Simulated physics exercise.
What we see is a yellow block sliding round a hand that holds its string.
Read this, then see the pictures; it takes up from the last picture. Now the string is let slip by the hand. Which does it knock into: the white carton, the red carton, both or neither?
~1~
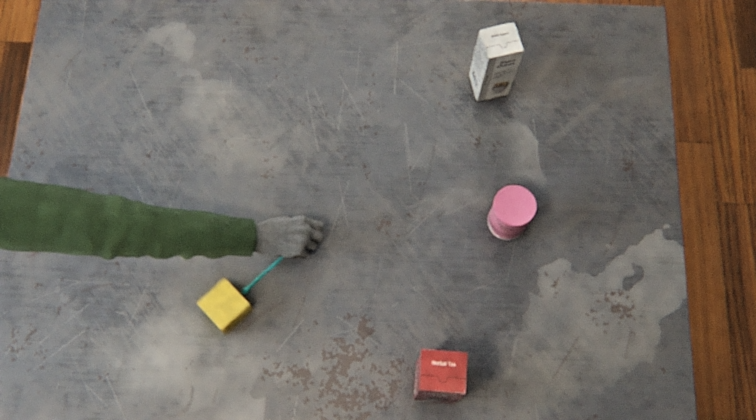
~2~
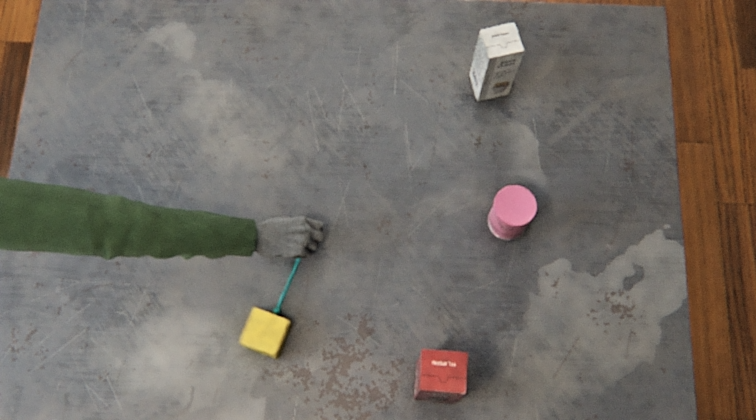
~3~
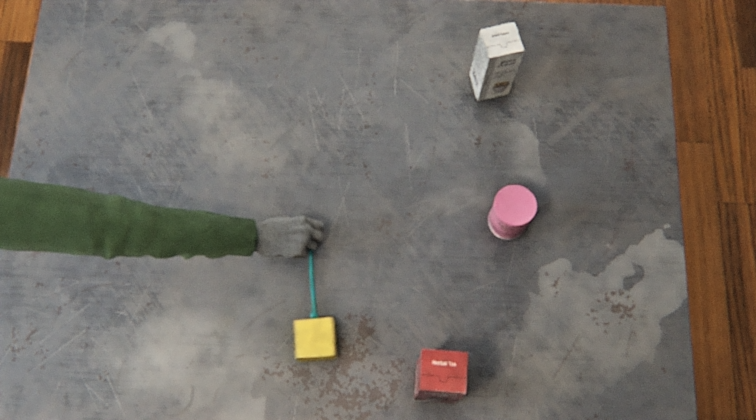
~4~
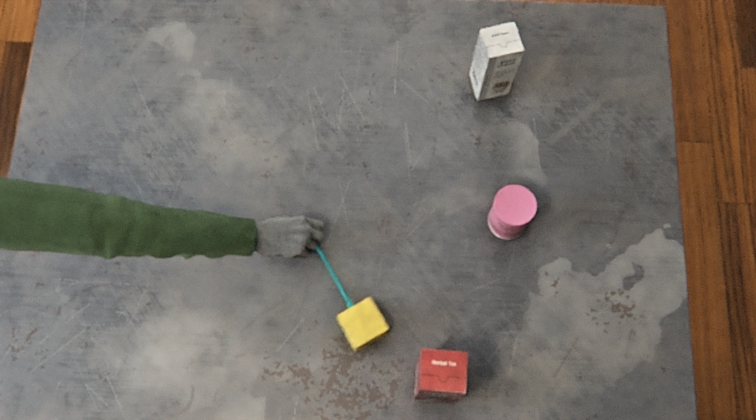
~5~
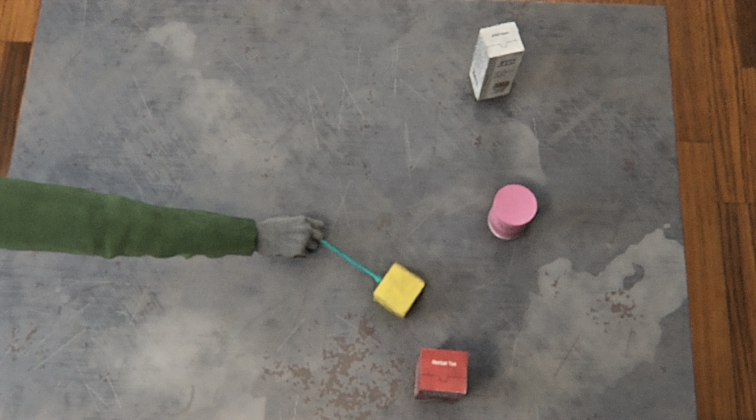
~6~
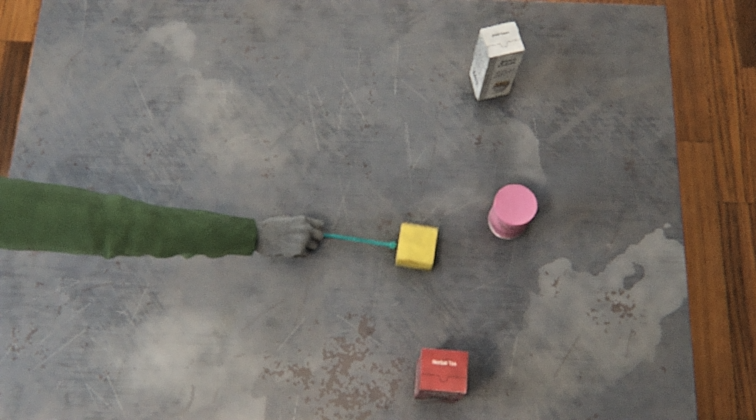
The white carton is passed by; the red carton is passed by.
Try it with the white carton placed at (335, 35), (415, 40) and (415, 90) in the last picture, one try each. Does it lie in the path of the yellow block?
Going by position, it is left alone first, is knocked second and is knocked third.
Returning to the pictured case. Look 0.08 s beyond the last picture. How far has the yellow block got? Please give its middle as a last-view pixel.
I'd put it close to (416, 160).
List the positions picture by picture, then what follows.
In the first frame, yellow block (223, 304); white carton (502, 40); red carton (444, 371); pink tin (515, 205).
In the second frame, yellow block (264, 331).
In the third frame, yellow block (314, 338).
In the fourth frame, yellow block (363, 322).
In the fifth frame, yellow block (399, 288).
In the sixth frame, yellow block (418, 243); white carton (502, 39); red carton (444, 371); pink tin (516, 204); going round anticlockwise.
Then, 0.08 s after the last picture, block near (416, 160).
Then, 0.20 s after the last picture, block near (414, 58).
At rest, block off the table. The white carton escapes it and the red carton stays untouched.
